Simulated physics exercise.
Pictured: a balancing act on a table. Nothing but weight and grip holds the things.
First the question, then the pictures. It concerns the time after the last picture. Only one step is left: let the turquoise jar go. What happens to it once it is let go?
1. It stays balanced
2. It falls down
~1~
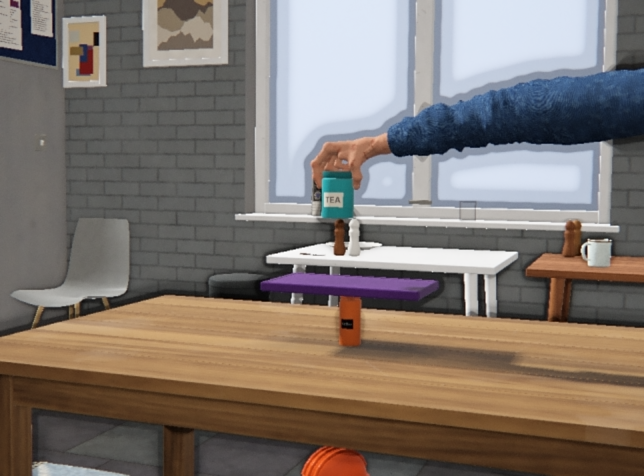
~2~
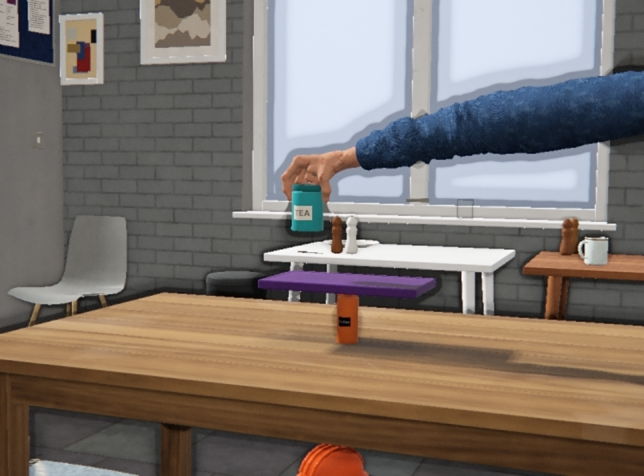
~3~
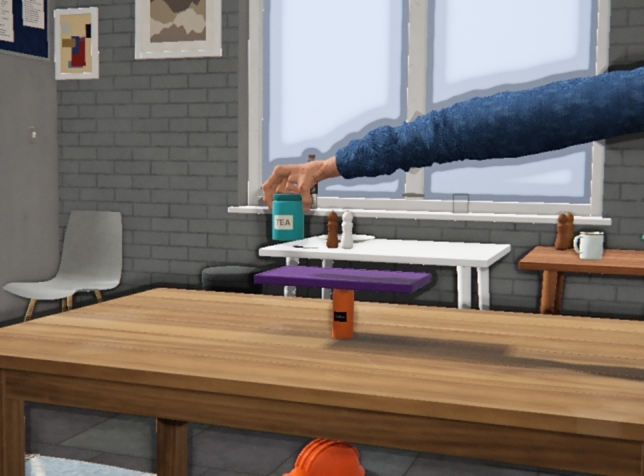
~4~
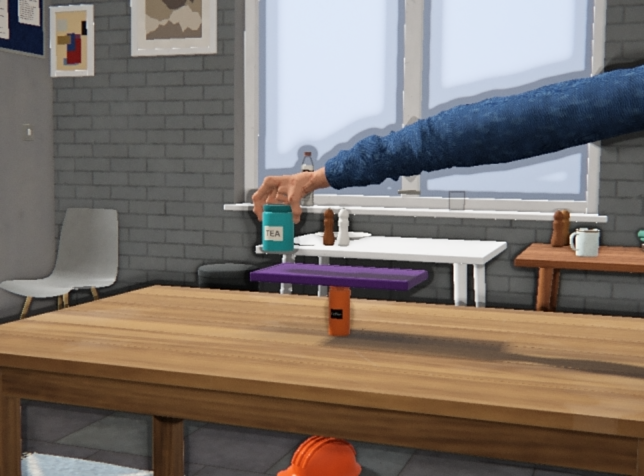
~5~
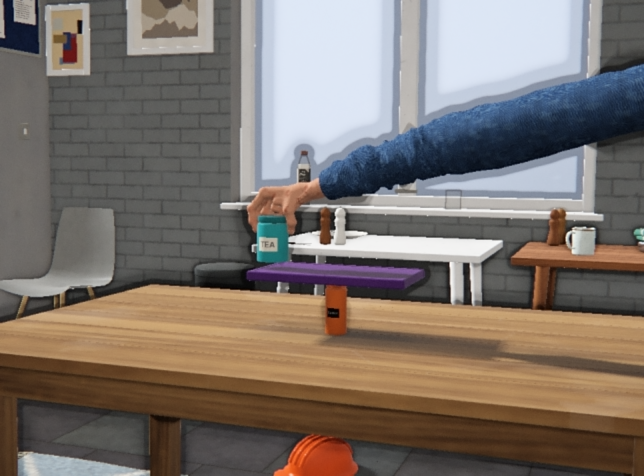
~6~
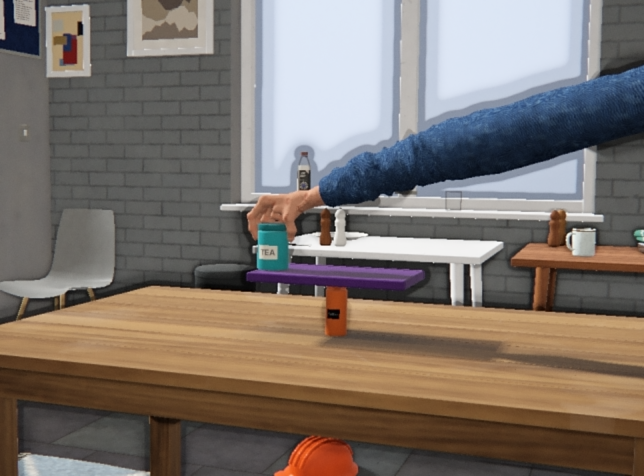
Option 2: It falls down.
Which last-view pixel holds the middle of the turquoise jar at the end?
It ends up close to (220, 312).
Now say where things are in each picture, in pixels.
In the first frame, coming down; turquoise jar (338, 194); purple lid (351, 286).
In the second frame, coming down; turquoise jar (308, 207); purple lid (348, 284).
In the third frame, coming down; turquoise jar (289, 217); purple lid (344, 279).
In the fourth frame, coming down; turquoise jar (278, 227); purple lid (340, 276).
In the fifth frame, coming down; turquoise jar (273, 238); purple lid (337, 275).
In the sixth frame, set down, still held; turquoise jar (273, 246); purple lid (337, 276).
Then, 0.40 s past the last view, turquoise jar now fallen; purple lid rocked 35° from its first pose.
Then, 0.50 s past the last view, purple lid rocked 46° from its first pose.
Then, 0.70 s past the last view, purple lid now fallen; orange shaker rocked 62° from its first pose.
Finally, fallen, purple lid, orange shaker and turquoise jar. Final places as the last picture's camera would see them, turquoise jar near (220, 312). The stack gives way.
